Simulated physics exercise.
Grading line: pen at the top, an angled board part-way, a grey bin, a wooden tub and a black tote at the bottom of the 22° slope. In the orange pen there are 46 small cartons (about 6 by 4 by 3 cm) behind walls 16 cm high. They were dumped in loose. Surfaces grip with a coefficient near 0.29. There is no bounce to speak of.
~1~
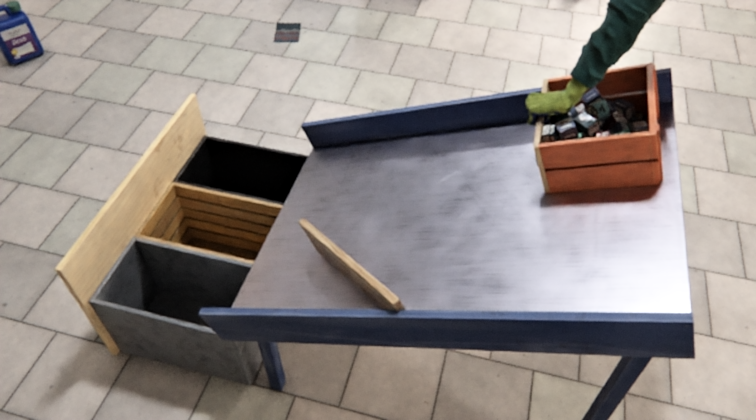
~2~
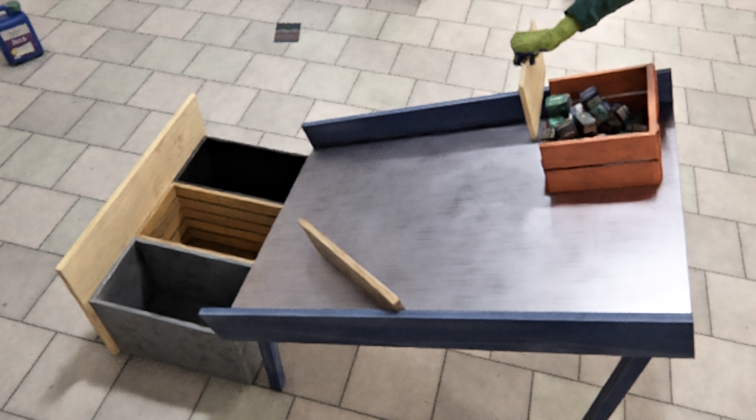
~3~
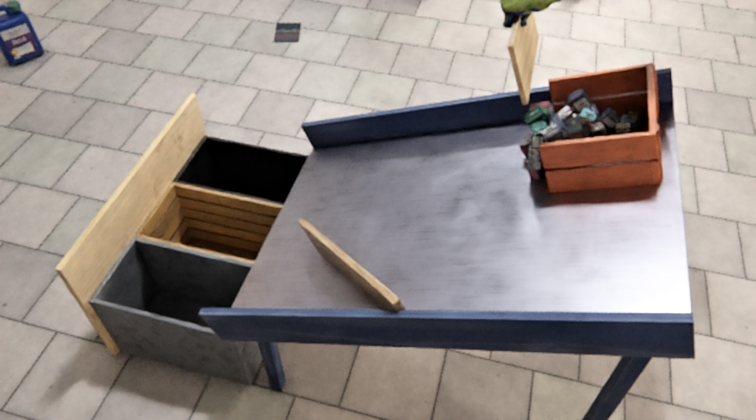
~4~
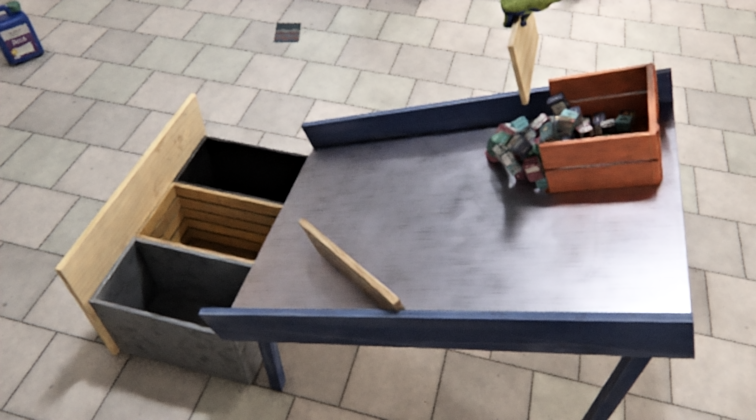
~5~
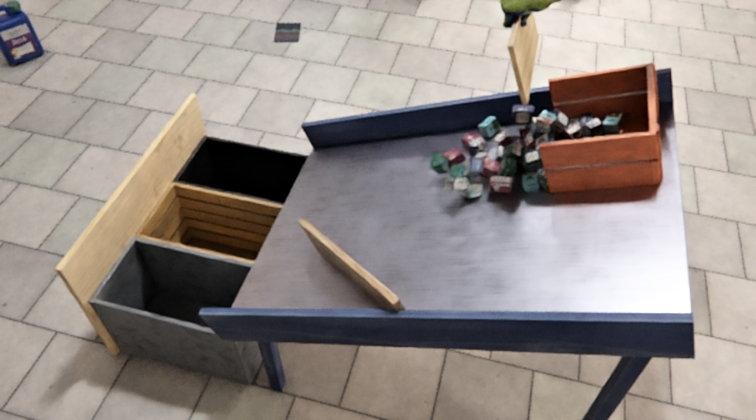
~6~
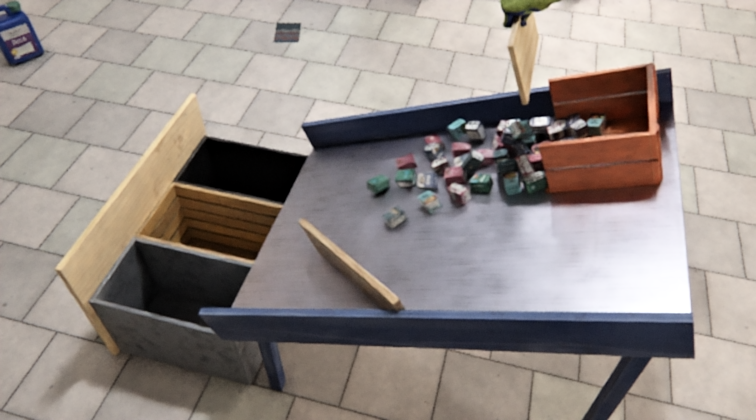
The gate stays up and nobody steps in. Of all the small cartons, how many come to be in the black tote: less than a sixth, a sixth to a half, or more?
More than half of the small cartons end in the black tote.
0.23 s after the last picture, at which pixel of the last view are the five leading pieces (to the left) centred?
Near (311, 192).
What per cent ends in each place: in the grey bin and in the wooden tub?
About 0 and 25 per cent.
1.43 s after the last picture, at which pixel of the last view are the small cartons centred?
Near (225, 217).
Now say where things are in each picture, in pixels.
In the first picture (we follow the rim corner now nearest the camera), orange pen at (650, 133); black tote at (294, 206); nothing out yet.
In the second picture, orange pen at (650, 133).
In the third picture, orange pen at (650, 133); 8 out, the lowest carton at (530, 145).
In the fourth picture, orange pen at (650, 133); 18 out, the lowest carton at (497, 152).
In the fifth picture, orange pen at (650, 133); 26 out, the lowest carton at (453, 158).
In the sixth picture, orange pen at (650, 133); black tote at (294, 206); 34 out, the lowest carton at (379, 184).
Then, 0.23 s after the last picture, 3 still in the orange pen, 42 on the slope and 1 in the air.
Then, 0.51 s after the last picture, 3 in the wooden tub, 7 in the black tote, 31 on the slope and 5 in the air.
Then, 0.92 s after the last picture, 8 in the wooden tub, 21 in the black tote, 13 on the slope and 4 in the air.
Outcome (1.43 s after the last picture), 12 in the wooden tub and 34 in the black tote. Asked share, 34 of 46, 74 per cent.
